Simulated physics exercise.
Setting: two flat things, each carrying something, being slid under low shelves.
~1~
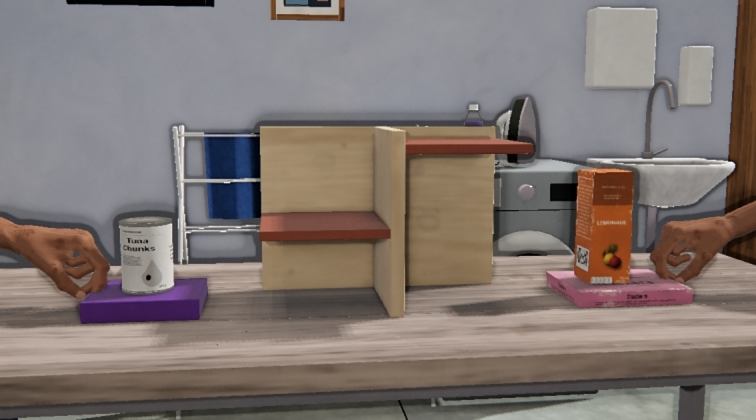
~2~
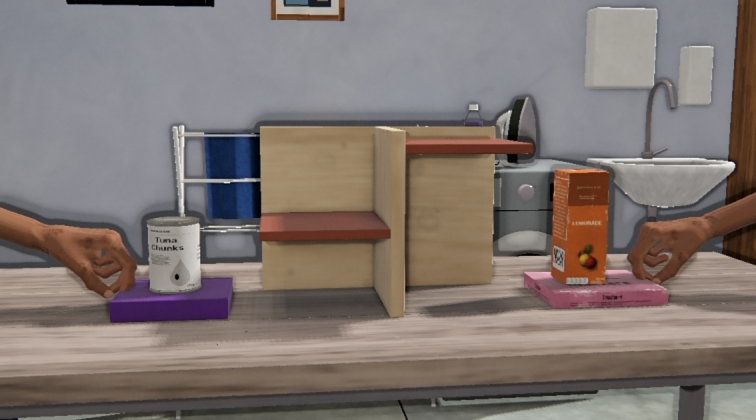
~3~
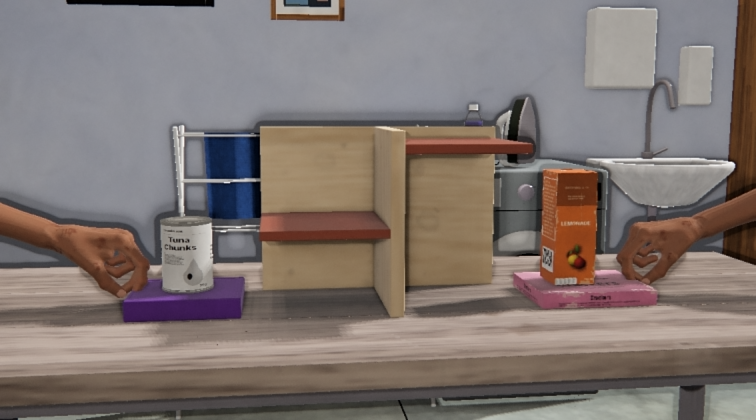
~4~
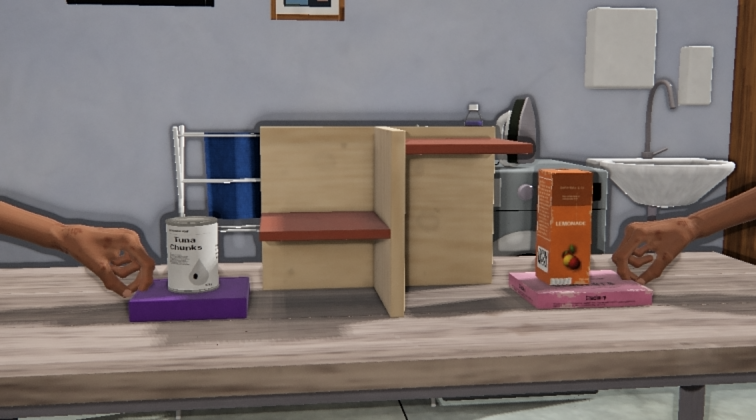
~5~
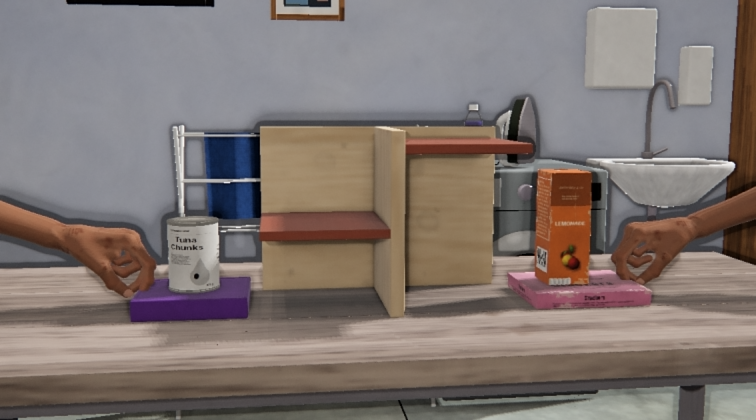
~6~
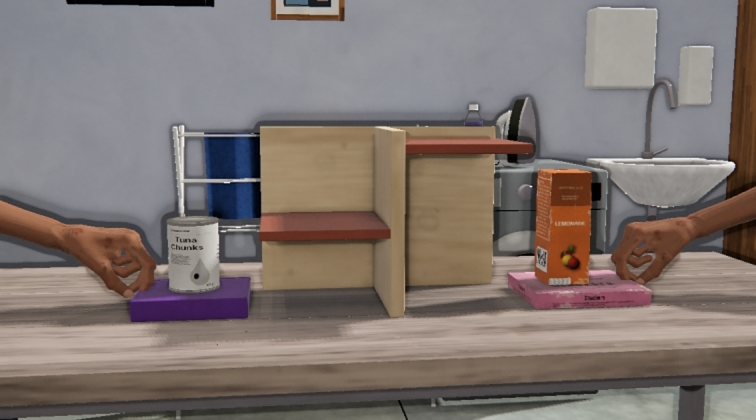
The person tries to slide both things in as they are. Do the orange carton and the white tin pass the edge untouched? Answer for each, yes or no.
By item: Orange carton - yes; white tin - no.
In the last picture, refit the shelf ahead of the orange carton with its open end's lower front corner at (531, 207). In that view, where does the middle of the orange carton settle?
It settles around (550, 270).
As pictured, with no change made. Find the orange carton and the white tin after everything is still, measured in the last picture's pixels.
Final spots: Roughly (439, 229); roughly (198, 284).
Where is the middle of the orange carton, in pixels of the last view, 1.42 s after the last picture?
Estimated centre: (472, 228).
Then, 1.42 s on from there, orange carton riding along near (473, 228); white tin turned 11° from its first pose near (239, 253).
In the end, the orange carton passes below, near (439, 229); the white tin is knocked back, near (198, 284).
